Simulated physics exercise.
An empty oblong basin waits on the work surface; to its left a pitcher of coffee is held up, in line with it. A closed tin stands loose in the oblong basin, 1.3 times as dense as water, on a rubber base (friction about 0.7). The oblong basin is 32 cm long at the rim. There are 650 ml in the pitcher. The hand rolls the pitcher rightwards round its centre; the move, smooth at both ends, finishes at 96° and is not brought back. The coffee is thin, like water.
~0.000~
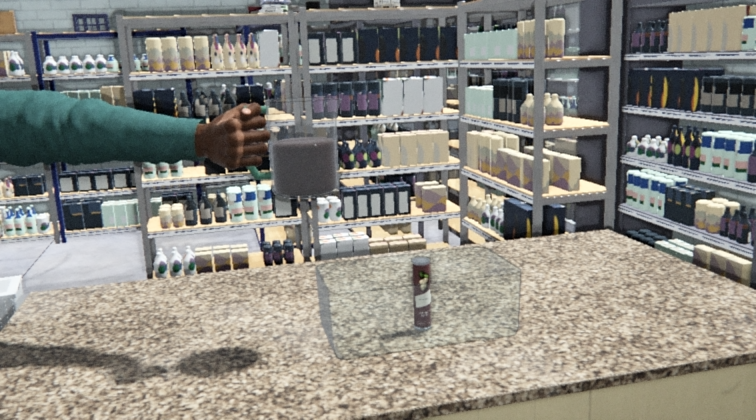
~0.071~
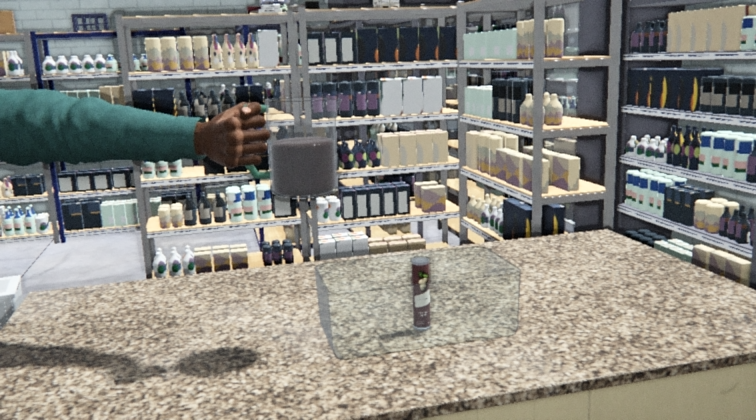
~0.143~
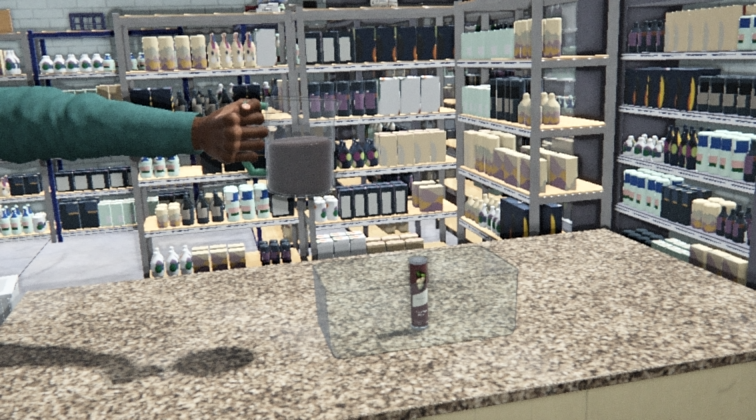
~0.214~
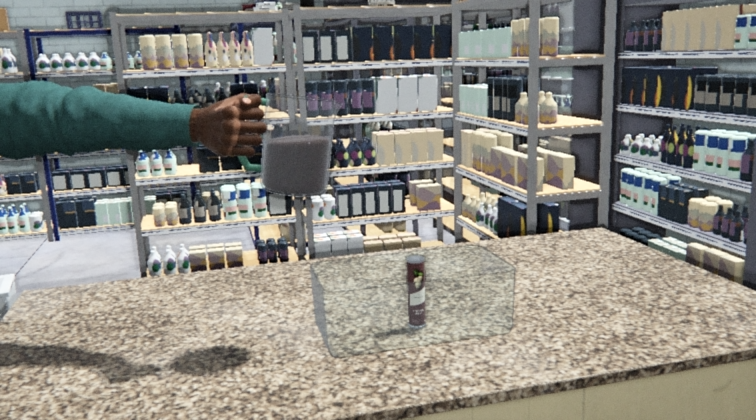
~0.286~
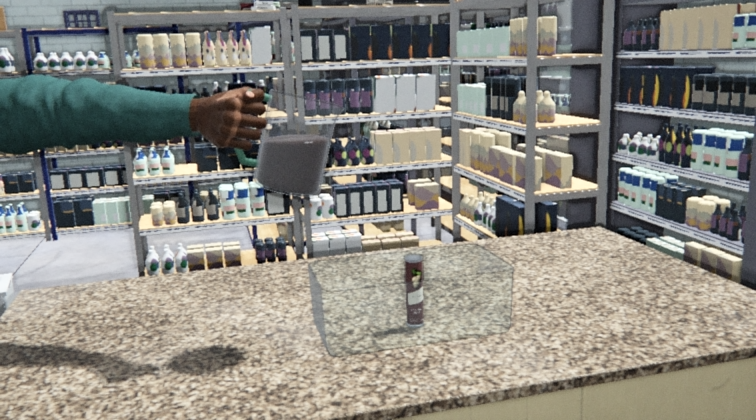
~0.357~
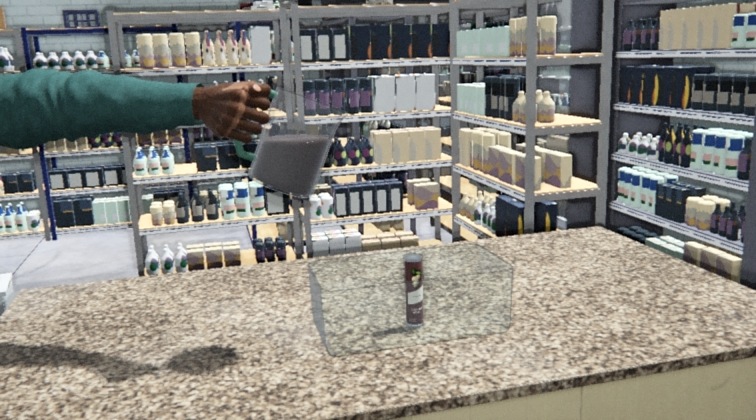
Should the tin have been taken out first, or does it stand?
The tin falls.
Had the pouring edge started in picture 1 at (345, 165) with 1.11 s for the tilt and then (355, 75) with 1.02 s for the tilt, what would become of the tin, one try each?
First it keeps standing; then it stays up.
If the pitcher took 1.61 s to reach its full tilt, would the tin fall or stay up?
The tin falls.
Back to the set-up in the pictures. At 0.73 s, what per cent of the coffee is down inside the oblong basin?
About 0 per cent.
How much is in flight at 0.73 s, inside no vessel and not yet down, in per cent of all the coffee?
About 3 per cent.
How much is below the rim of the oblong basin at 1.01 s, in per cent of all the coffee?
About 16 per cent.
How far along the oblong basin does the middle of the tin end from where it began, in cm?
About 8.5 cm.
After 0.73 s the tilt is 71° and 97 per cent is still to pour; the tin stands where it began.
After 1.01 s the tilt is 94° and 53 per cent is still to pour; the tin stands where it began.
After 1.30 s the tilt is 96° and 18 per cent is still to pour; the tin lies on its side.
After 1.61 s the tilt is 96° and 6 per cent is still to pour; the tin lies on its side.
In the end the tin lies on its side.
